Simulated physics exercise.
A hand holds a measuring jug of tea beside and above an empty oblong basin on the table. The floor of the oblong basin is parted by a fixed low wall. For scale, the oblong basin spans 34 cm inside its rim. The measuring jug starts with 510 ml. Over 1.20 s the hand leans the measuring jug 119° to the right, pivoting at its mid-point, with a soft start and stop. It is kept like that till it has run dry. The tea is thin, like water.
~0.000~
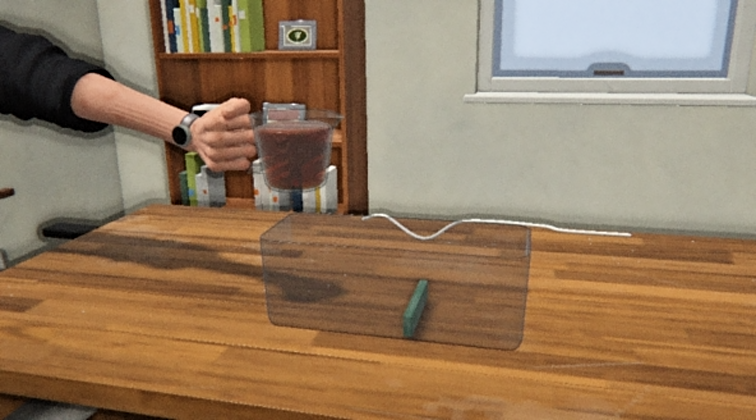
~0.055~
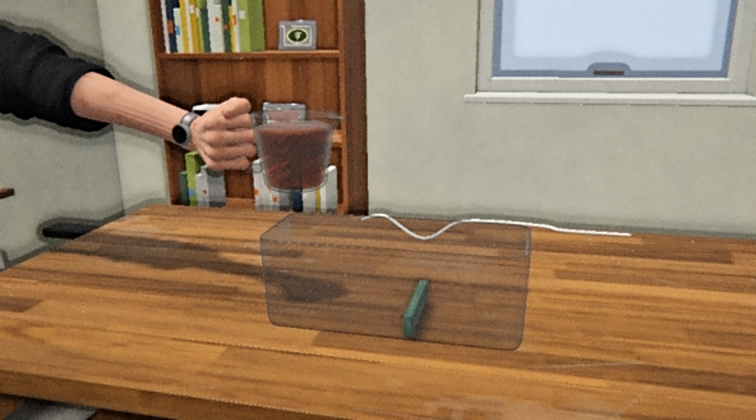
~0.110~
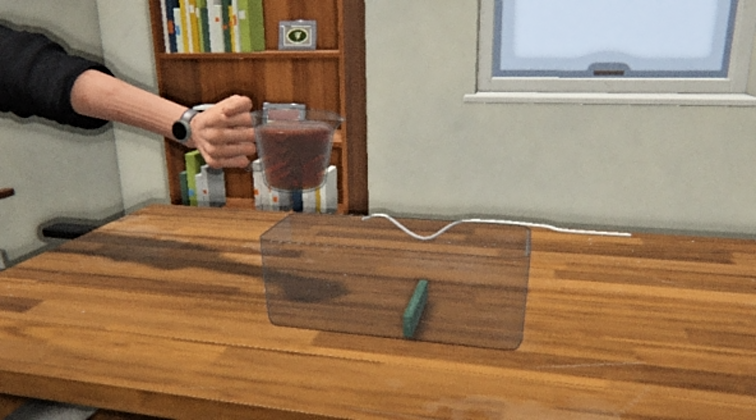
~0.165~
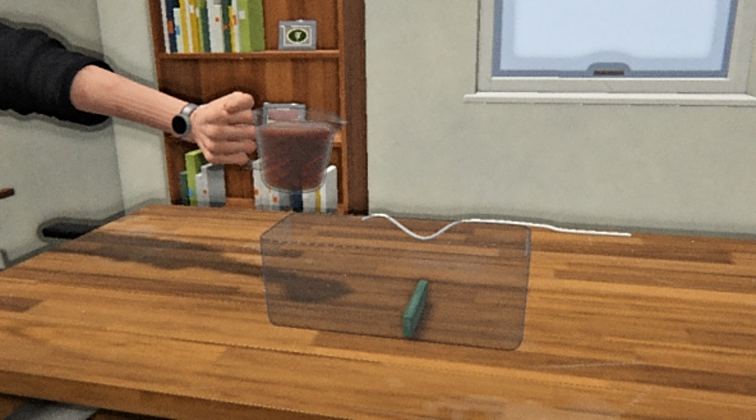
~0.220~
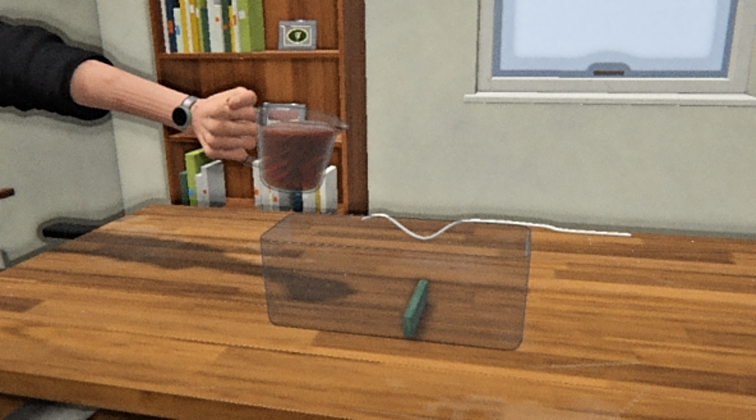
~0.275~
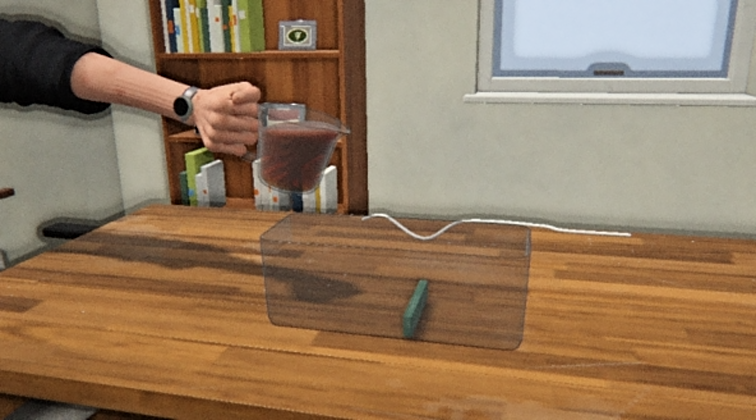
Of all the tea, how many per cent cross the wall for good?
The far part has some 8 per cent.
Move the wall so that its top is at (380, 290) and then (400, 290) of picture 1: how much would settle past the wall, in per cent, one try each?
In turn about 60 and 15 per cent.
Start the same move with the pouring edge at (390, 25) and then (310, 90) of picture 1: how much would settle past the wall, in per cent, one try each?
First 75, then 15 per cent.
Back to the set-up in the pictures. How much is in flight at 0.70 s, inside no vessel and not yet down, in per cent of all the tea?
Near 20 in a hundred.
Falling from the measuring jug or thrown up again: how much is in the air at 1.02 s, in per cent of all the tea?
Near 5 in a hundred.
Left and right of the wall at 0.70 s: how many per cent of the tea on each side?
Some 20 per cent left and 0 right.
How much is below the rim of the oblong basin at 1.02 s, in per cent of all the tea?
About 90 per cent.
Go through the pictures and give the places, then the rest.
It leans 0°; its right rim is at (344, 117); the tea meets the walls at (261, 125) and (332, 127); the oblong basin's rim runs from (276, 226) to (530, 243); the wall's top is at (416, 298), in the first frame.
It leans 1°; its right rim is at (344, 117); the tea meets the walls at (261, 125) and (332, 127), in the second frame.
It leans 2°; its right rim is at (345, 119); the tea meets the walls at (262, 125) and (333, 128), in the third frame.
It leans 5°; its right rim is at (347, 122); the tea meets the walls at (263, 125) and (335, 128), in the fourth frame.
It leans 10°; its right rim is at (349, 126); the tea meets the walls at (264, 126) and (338, 129), in the fifth frame.
It leans 15°; its right rim is at (351, 132); the tea meets the walls at (266, 127) and (342, 131), in the sixth frame.
By 0.70 s the tilt is 75° and 58 per cent is still to pour, 21 is left of the wall and 0 right of it.
By 1.02 s the tilt is 112° and 4 per cent is still to pour, 87 is left of the wall and 3 right of it.
By 1.34 s the tilt is 119° and 0 per cent is still to pour, 91 is left of the wall and 8 right of it.
By 1.70 s the tilt is 119° and 0 per cent is still to pour, 91 is left of the wall and 8 right of it.
At rest 91 per cent lies left of the wall, 8 right of it and 1 outside.
